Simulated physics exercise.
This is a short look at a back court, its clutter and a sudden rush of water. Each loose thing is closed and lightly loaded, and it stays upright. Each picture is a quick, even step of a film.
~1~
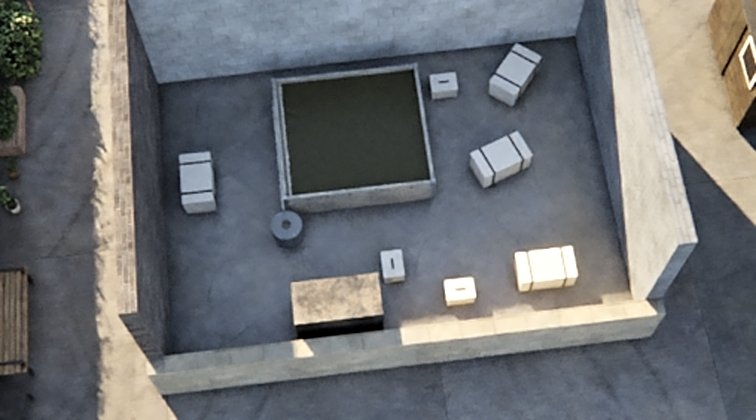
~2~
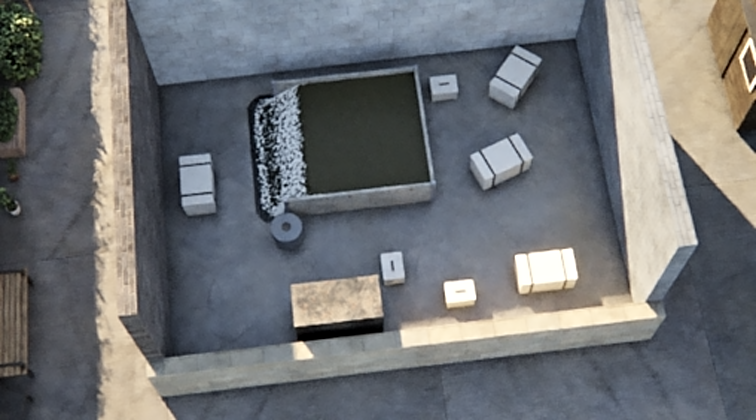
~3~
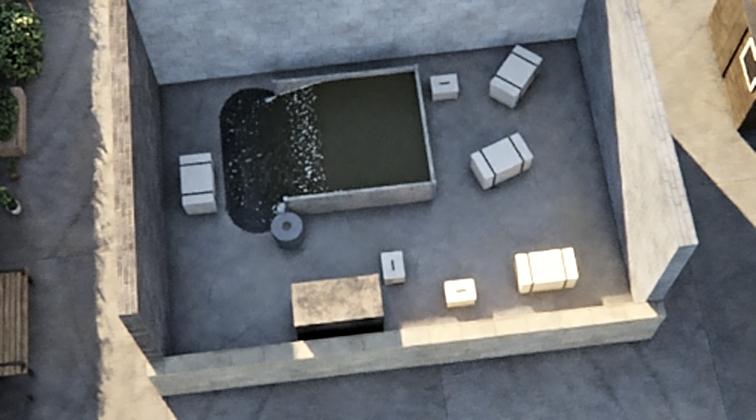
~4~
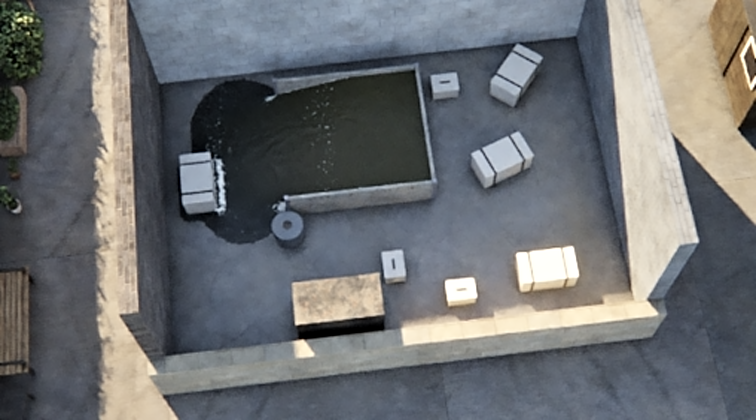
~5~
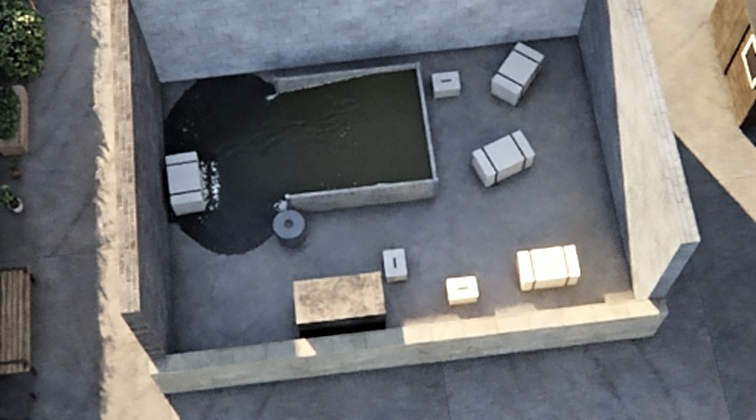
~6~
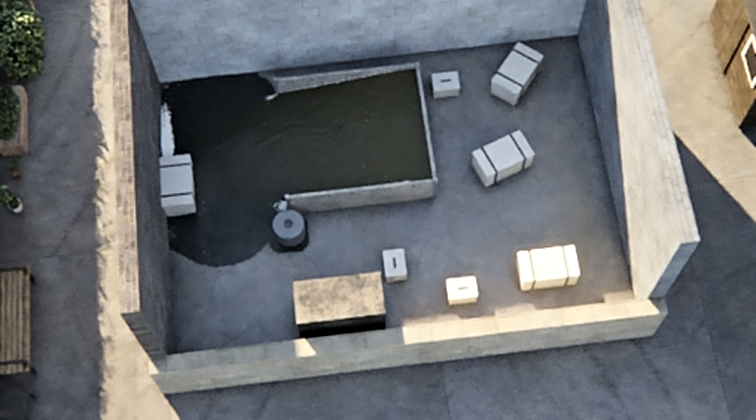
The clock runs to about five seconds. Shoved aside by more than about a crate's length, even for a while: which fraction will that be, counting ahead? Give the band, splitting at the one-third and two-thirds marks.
Share: Fewer than a third.
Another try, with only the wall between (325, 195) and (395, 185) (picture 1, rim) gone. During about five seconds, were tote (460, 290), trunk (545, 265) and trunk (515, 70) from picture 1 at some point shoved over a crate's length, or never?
Taking them in order, covered the distance, covered the distance, short of it.
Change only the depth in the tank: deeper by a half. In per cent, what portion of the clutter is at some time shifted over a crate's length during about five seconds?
That comes to 50 % of the lot.
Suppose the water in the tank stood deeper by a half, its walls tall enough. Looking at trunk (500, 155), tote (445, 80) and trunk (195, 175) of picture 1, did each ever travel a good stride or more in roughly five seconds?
Taking them as listed, the first stopped before it, the second stopped before it and the third reached the mark.
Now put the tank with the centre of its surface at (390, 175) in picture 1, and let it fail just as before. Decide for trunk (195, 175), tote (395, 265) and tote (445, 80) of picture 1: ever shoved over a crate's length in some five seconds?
Far enough, Not far, Far enough.
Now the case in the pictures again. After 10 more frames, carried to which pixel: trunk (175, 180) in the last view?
Roughly (178, 231).
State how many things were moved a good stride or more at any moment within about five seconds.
2.
A moment on, 0 of 8 are well off their spots; 1 afloat.
Next, 1 of 8 are well off their spots; 1 afloat.
Later, 1 of 8 are well off their spots; 1 afloat.
In the end, 2 of 8 are well off their spots, and 2 have been at some point; 2 afloat.
